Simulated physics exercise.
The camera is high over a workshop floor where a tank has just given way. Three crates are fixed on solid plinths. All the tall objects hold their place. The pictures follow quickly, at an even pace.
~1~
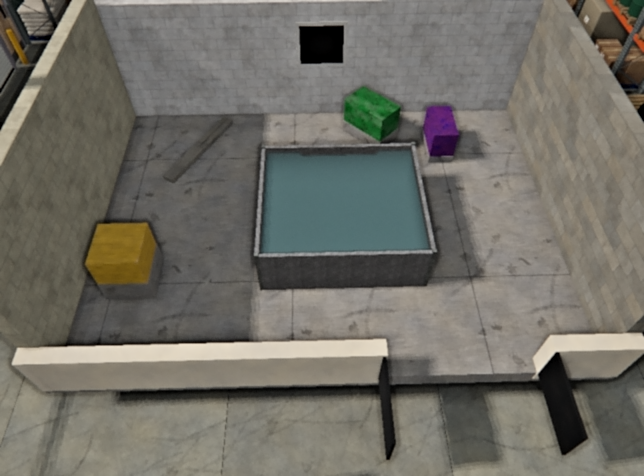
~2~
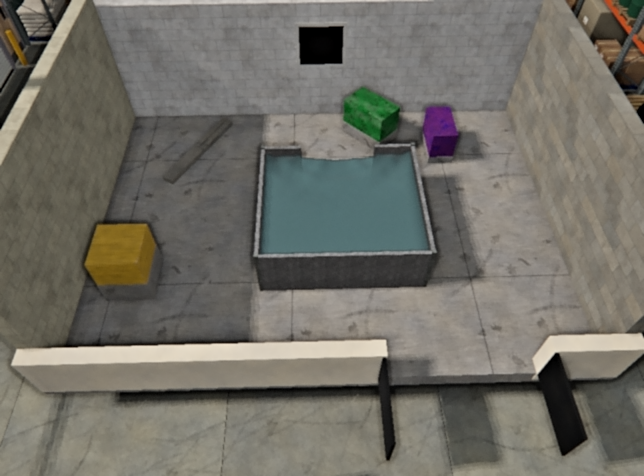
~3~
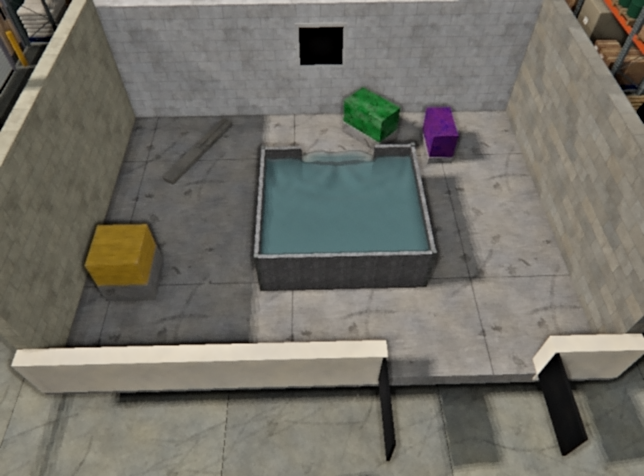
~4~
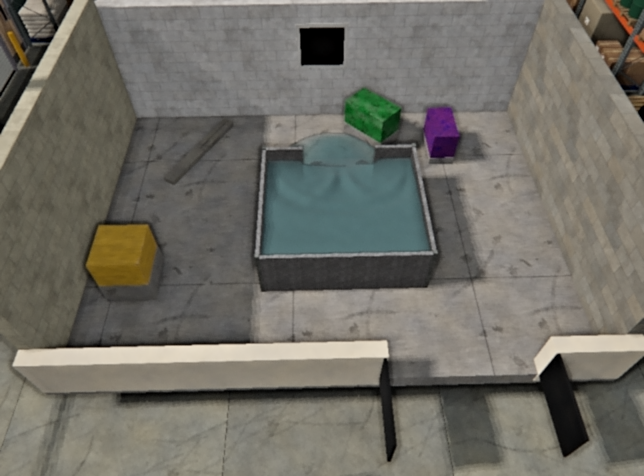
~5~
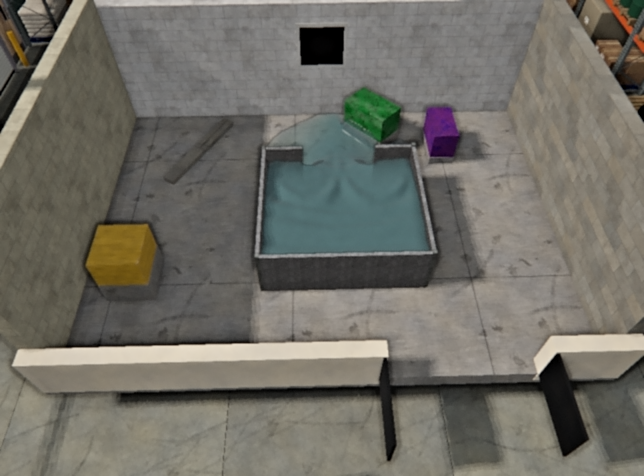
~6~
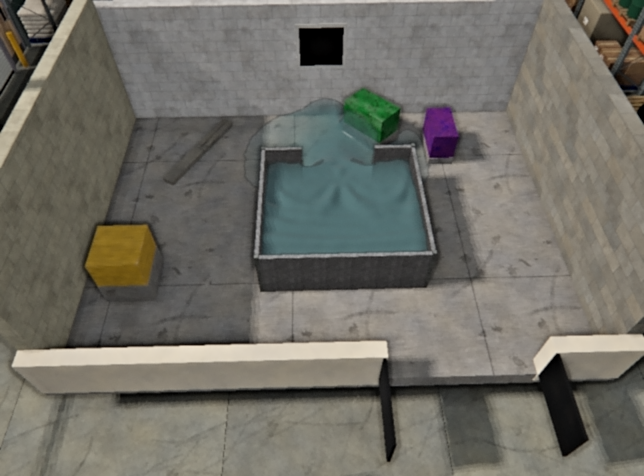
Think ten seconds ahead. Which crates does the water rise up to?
The green crate is wetted; the yellow crate escapes dry; the purple crate is wetted.
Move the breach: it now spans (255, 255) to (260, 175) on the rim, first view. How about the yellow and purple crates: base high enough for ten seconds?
Then: Yellow ends up wet; purple gets wet.
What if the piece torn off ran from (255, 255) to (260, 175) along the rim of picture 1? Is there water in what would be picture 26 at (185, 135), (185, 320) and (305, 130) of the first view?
In turn: Covered, covered, covered.
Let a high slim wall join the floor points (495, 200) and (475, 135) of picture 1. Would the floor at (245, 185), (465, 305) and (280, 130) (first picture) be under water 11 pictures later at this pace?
In turn: Not flooded, no water, covered.
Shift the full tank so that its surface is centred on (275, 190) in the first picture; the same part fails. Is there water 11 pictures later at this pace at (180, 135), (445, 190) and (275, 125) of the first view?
In that order: Awash, not flooded, under water.
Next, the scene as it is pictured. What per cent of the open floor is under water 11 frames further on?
I make it 35 per cent.
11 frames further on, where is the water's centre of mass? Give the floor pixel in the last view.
Roughly at (324, 192).
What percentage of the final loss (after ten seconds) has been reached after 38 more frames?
Near 5 in a hundred.
A moment on, water covers 20 % of the floor; the green crate water round its plinth, the yellow crate not reached, the purple crate water round its plinth.
Next, water covers 35 % of the floor; the green crate water round its plinth, the yellow crate not reached, the purple crate water round its plinth.
Then, water covers 65 % of the floor; the green crate water round its plinth, the yellow crate water round its plinth, the purple crate water round its plinth.
Later, water covers 95 % of the floor; the green crate water round its plinth, the yellow crate water round its plinth, the purple crate water round its plinth.
In the end, water covers 100 % of the floor; the green crate was topped, the yellow crate stayed above the water, the purple crate was topped.
